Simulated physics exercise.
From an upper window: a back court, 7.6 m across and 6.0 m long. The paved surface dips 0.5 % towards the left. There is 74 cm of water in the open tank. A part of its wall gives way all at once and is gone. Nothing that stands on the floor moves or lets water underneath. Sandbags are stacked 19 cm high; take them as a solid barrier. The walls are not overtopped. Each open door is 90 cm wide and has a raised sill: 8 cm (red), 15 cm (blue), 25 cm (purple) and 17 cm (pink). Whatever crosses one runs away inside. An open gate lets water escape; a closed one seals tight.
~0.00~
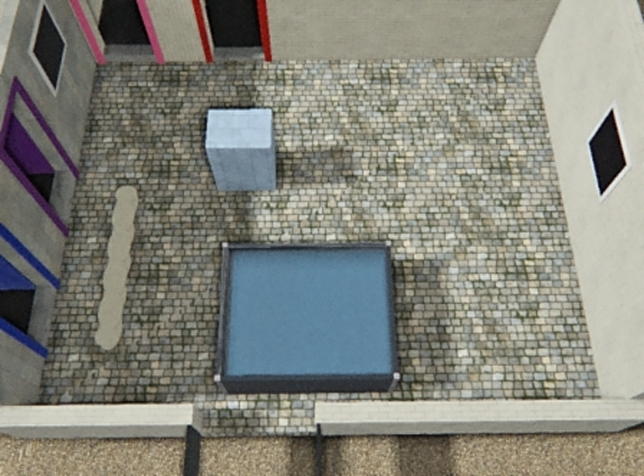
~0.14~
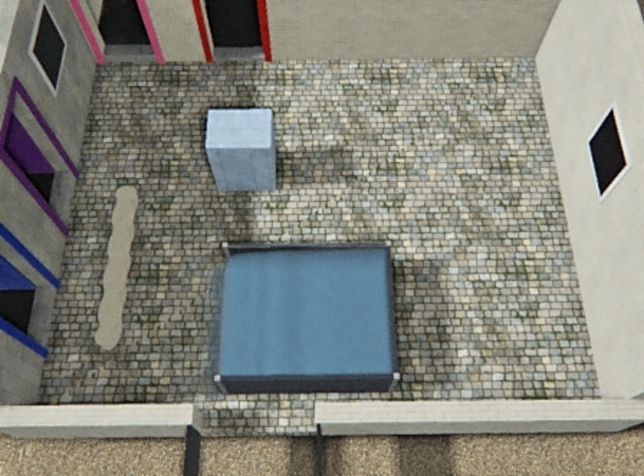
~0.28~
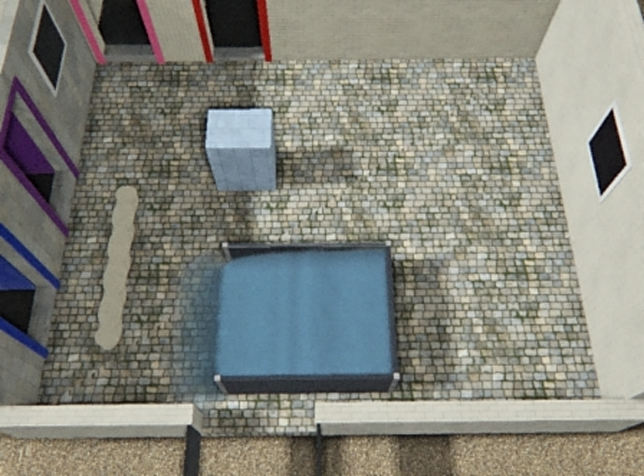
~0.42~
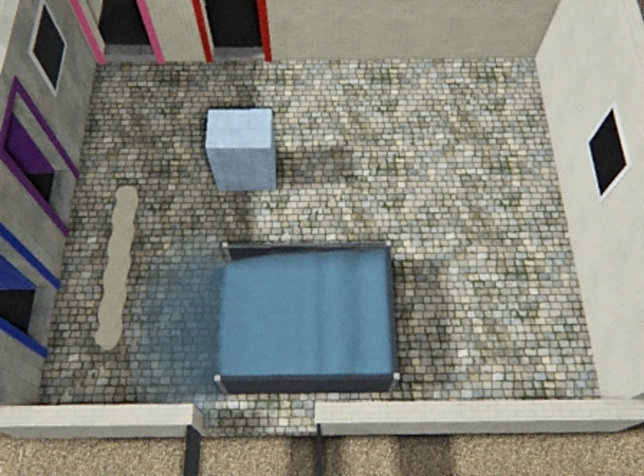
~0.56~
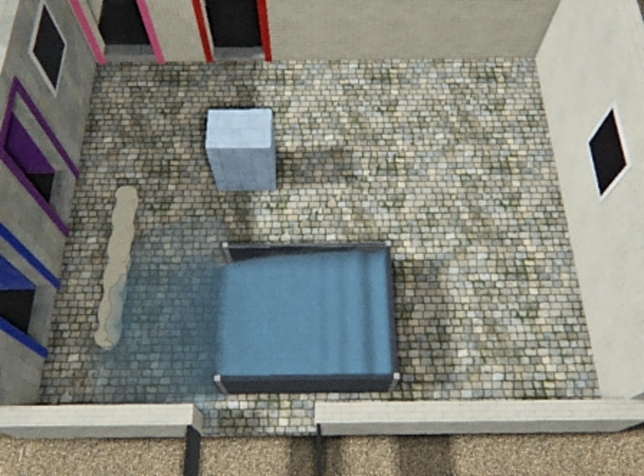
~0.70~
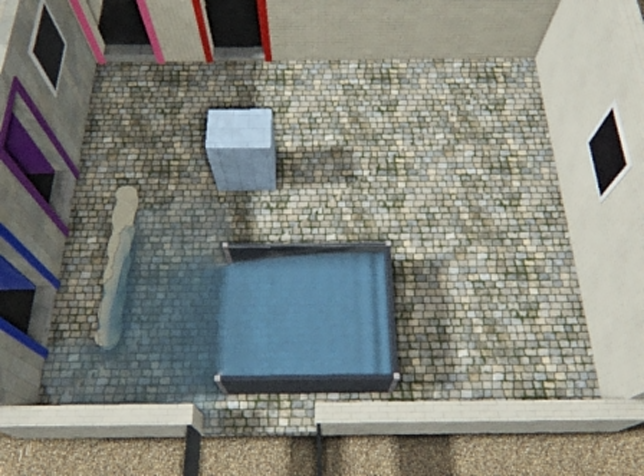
Water pours from the open tank's left side and spreads across the paving past the sandbags.
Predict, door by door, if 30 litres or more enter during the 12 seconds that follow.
Within that time: At the red door it passes the limit; at the blue door it exceeds the limit; at the purple door it stays under the limit; at the pink door it passes the limit.
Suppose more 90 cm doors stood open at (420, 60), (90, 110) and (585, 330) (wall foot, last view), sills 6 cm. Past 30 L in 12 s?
In that order: Not over, past it, under.
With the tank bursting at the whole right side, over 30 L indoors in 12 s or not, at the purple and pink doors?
Against that limit: Purple not over, pink under.
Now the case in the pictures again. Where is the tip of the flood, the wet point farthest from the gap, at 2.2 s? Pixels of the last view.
Near (139, 64).
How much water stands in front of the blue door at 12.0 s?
About 7.5 cm.
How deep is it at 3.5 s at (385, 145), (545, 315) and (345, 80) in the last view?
In that order: 0, 0 and 0 cm.
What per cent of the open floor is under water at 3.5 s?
Some 40 per cent of it.
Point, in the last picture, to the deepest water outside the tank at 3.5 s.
Around (97, 64).
After 1.4 s water covers 20 % of the floor and is deepest (57 cm) near (38, 402); red door not reached, blue door 27 cm at the sill, 1 L in, purple door not reached, pink door not reached.
After 2.2 s water covers 30 % of the floor and is deepest (48 cm) near (38, 402); red door not reached, blue door 29 cm at the sill, 46 L in, purple door 14 cm at the sill, 0 L in, pink door 2 cm at the sill, 0 L in.
After 3.5 s water covers 40 % of the floor and is deepest (50 cm) near (97, 64); red door 14 cm at the sill, 5 L in, blue door 25 cm at the sill, 125 L in, purple door 17 cm at the sill, 0 L in, pink door 34 cm at the sill, 5 L in.
After 7.0 s water covers 80 % of the floor and is deepest (16 cm) near (82, 153); red door 12 cm at the sill, 64 L in, blue door 8 cm at the sill, 150 L in, purple door 8 cm at the sill, 0 L in, pink door 15 cm at the sill, 90 L in.
After 12.0 s water covers 95 % of the floor and is deepest (12 cm) near (36, 416); red door 5 cm at the sill, 71 L in, blue door 7 cm at the sill, 150 L in, purple door 7 cm at the sill, 0 L in, pink door 7 cm at the sill, 91 L in.
